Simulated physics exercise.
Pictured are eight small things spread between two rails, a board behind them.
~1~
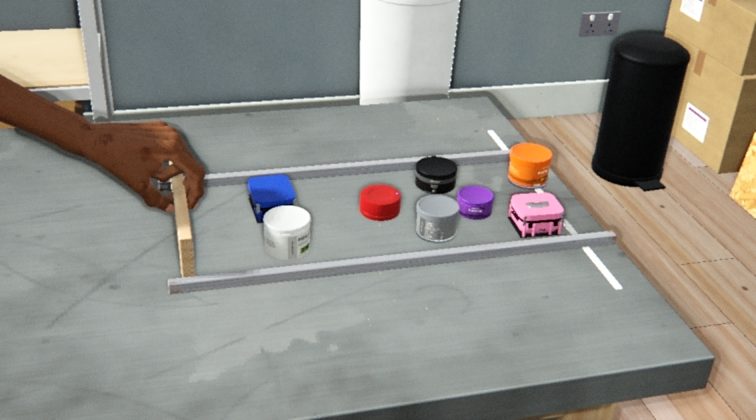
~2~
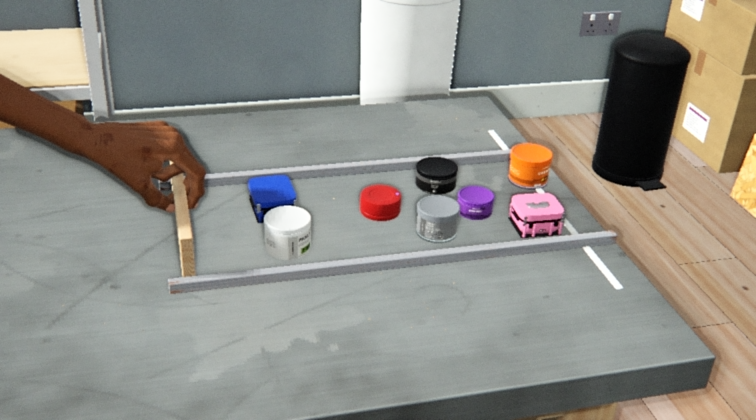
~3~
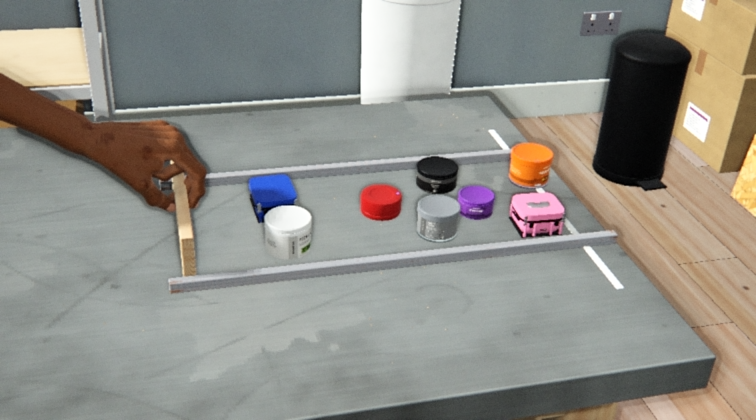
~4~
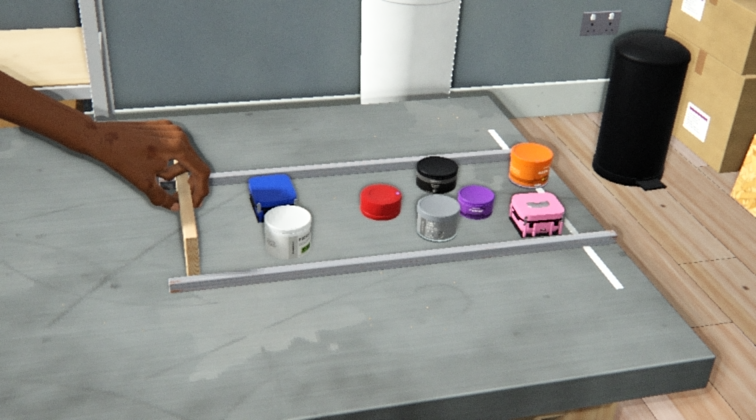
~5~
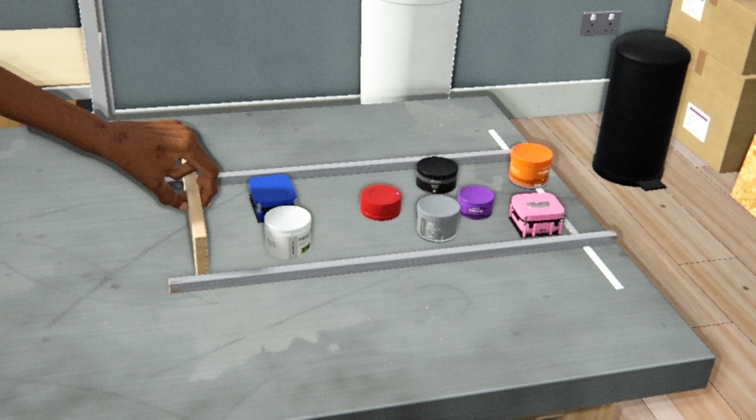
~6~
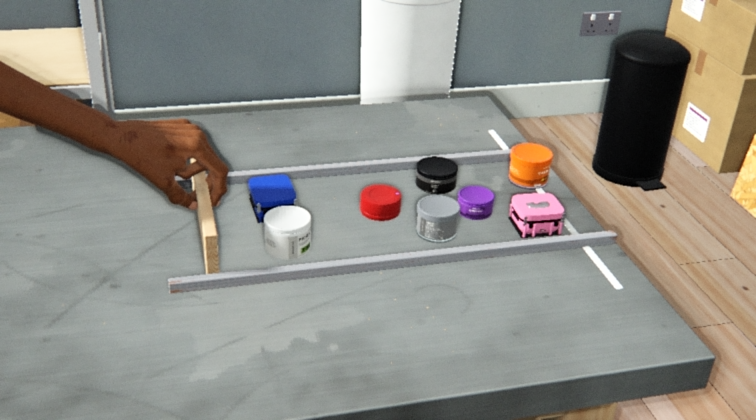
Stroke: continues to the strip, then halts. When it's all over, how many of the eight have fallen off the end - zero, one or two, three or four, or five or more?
Off the edge: Upward of four.
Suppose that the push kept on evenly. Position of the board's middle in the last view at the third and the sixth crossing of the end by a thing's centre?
I'd say close to (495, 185), then close to (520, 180).
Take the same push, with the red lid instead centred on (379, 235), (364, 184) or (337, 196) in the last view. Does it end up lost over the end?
Taking the spots in turn, it stays put, then gets knocked off, then gets knocked off.
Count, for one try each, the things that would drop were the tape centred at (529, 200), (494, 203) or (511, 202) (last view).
In that order 6, 2 and 3.
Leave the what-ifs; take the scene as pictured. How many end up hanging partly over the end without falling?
2 is the number.
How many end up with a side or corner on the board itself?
2 in contact.
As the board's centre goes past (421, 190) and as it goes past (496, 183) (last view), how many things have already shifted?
Counts: 7 and 8.
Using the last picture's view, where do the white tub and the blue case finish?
In the last picture the white tub sits around (585, 205) and the blue case around (552, 174).
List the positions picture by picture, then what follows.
In the first frame, orange tin (529, 167); pink case (536, 215); purple tub (475, 203); board (181, 212); tape (546, 198).
In the second frame, pink case (536, 216); black tub (436, 175).
In the third frame, purple tub (476, 203); grey tin (438, 219).
In the fourth frame, orange tin (530, 166); board (186, 211).
In the fifth frame, pink case (536, 216); red lid (381, 202).
In the sixth frame, orange tin (530, 166); pink case (536, 216); purple tub (476, 203); board (203, 209); tape (546, 198).
Soon after, none off yet; orange tin at rest near (530, 166); pink case at rest near (536, 216); purple tub at rest near (476, 203).
After that, none off yet; orange tin at rest near (530, 166); pink case displaced a little near (558, 219); purple tub displaced about its own width near (530, 200).
In the end, the number that fall off is five or more; gone, red lid, grey tin, black tub, purple tub, pink case and orange tin.
